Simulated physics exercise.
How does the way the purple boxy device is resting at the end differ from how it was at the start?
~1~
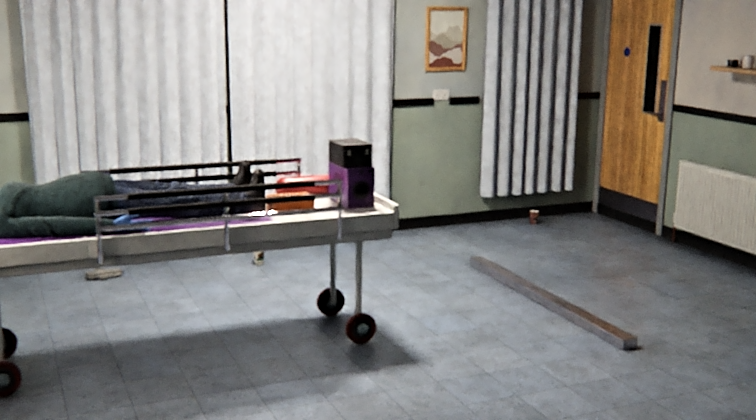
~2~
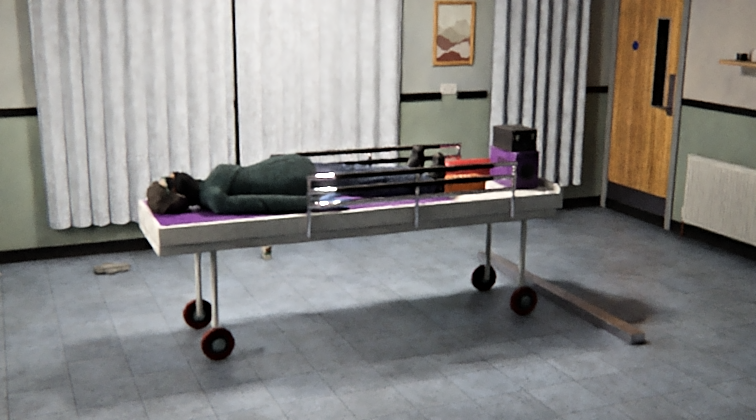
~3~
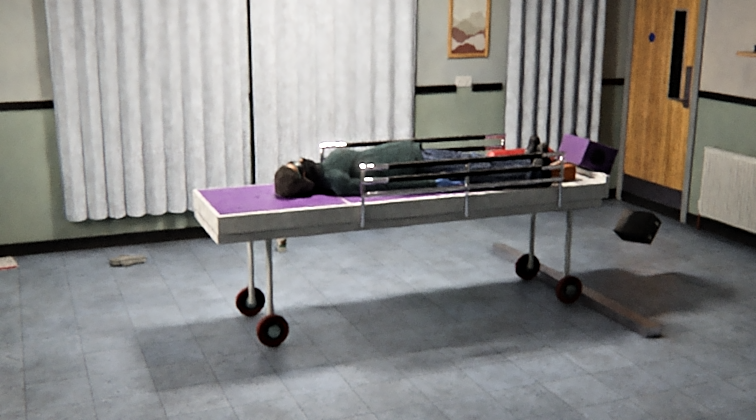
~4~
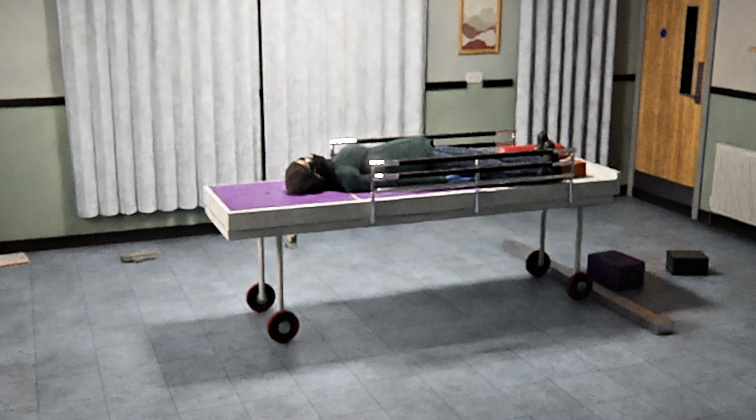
At the start it stood upright on the foot end of the stretcher, and by the end it was lying on its side on the floor.
